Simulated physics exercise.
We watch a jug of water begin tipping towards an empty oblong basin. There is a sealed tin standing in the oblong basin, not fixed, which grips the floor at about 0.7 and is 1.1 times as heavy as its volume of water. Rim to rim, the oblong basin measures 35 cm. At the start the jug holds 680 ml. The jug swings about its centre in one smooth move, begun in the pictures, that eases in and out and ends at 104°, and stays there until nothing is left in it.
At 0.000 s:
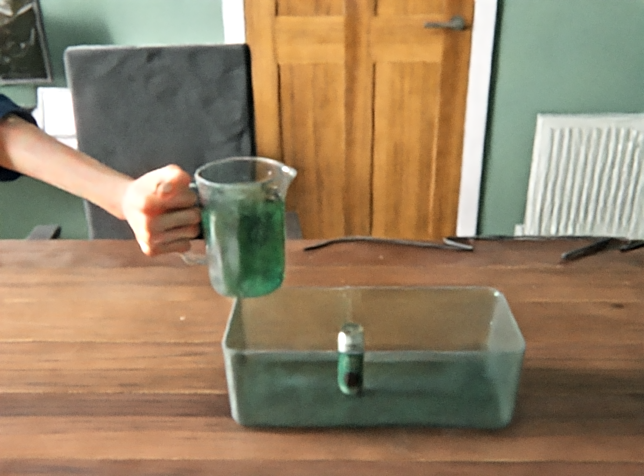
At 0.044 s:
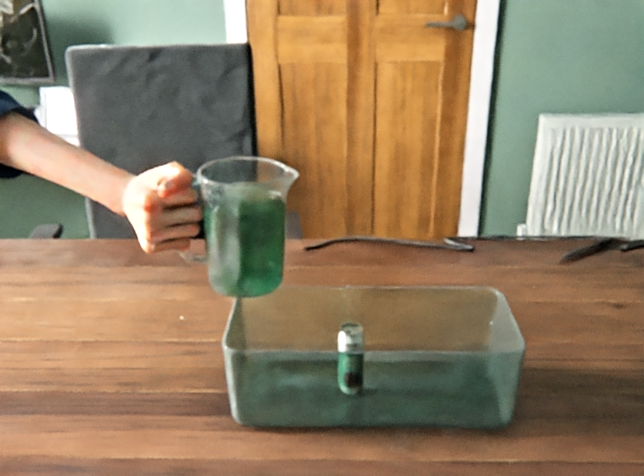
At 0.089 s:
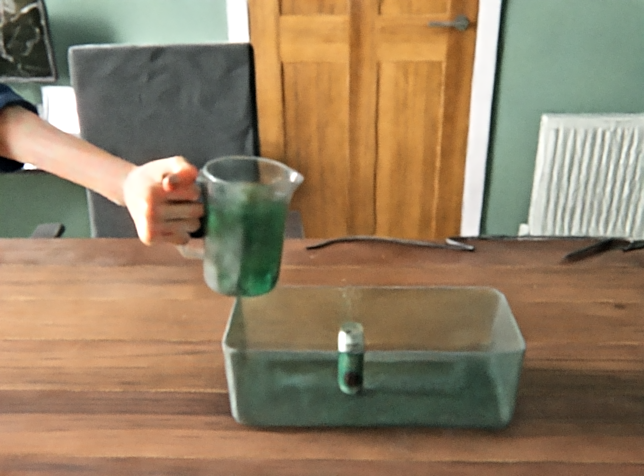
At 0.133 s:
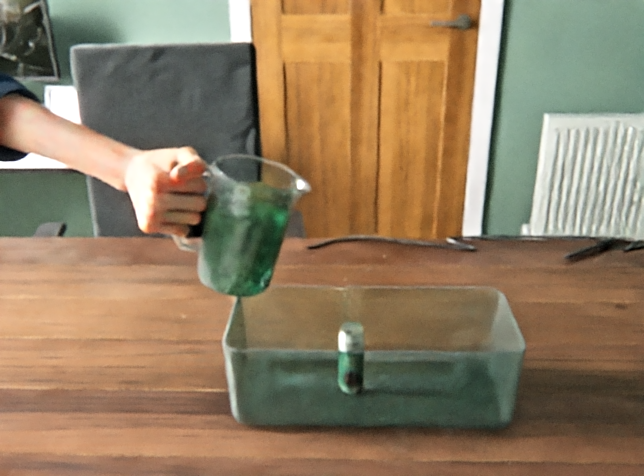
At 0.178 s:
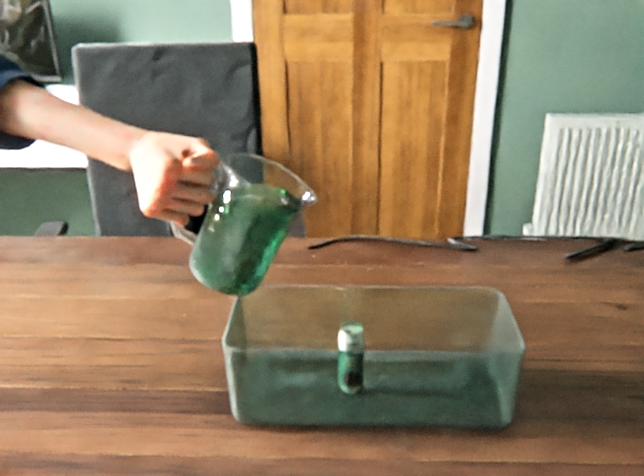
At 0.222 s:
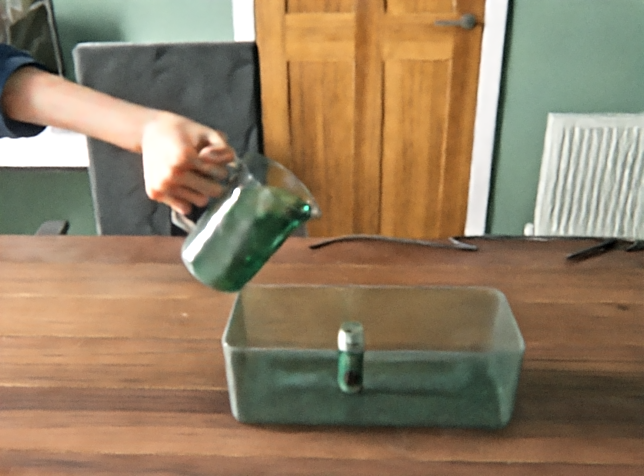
To begin with, a hand holds a clear jug of green liquid upright above the left end of a glass basin, in which a small tin stands, on a wooden table. The hand then tilts the jug rightwards, slightly at first and then more steeply, and the liquid shifts towards its spout.
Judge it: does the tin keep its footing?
Yes. I'd say it will ride it out.
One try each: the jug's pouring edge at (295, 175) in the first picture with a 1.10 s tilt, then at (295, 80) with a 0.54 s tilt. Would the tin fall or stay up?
Trial 1 - tin stays standing; trial 2 - tin stays standing.
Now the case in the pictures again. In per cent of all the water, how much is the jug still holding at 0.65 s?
I'd say some 24 per cent remains.
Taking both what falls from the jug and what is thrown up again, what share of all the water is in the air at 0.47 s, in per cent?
Roughly 20 %.
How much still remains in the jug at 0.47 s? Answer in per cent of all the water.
66 %.
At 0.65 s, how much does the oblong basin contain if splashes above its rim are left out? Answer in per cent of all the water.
About 60 per cent.
After 0.47 s the tilt is 99° and 65 per cent is still to pour; the tin stands where it began.
After 0.65 s the tilt is 104° and 23 per cent is still to pour; the tin stands where it began.
After 0.84 s the tilt is 104° and 5 per cent is still to pour; the tin stands where it began.
After 1.04 s the tilt is 104° and 1 per cent is still to pour; the tin stands where it began.
In the end the tin stands where it began.
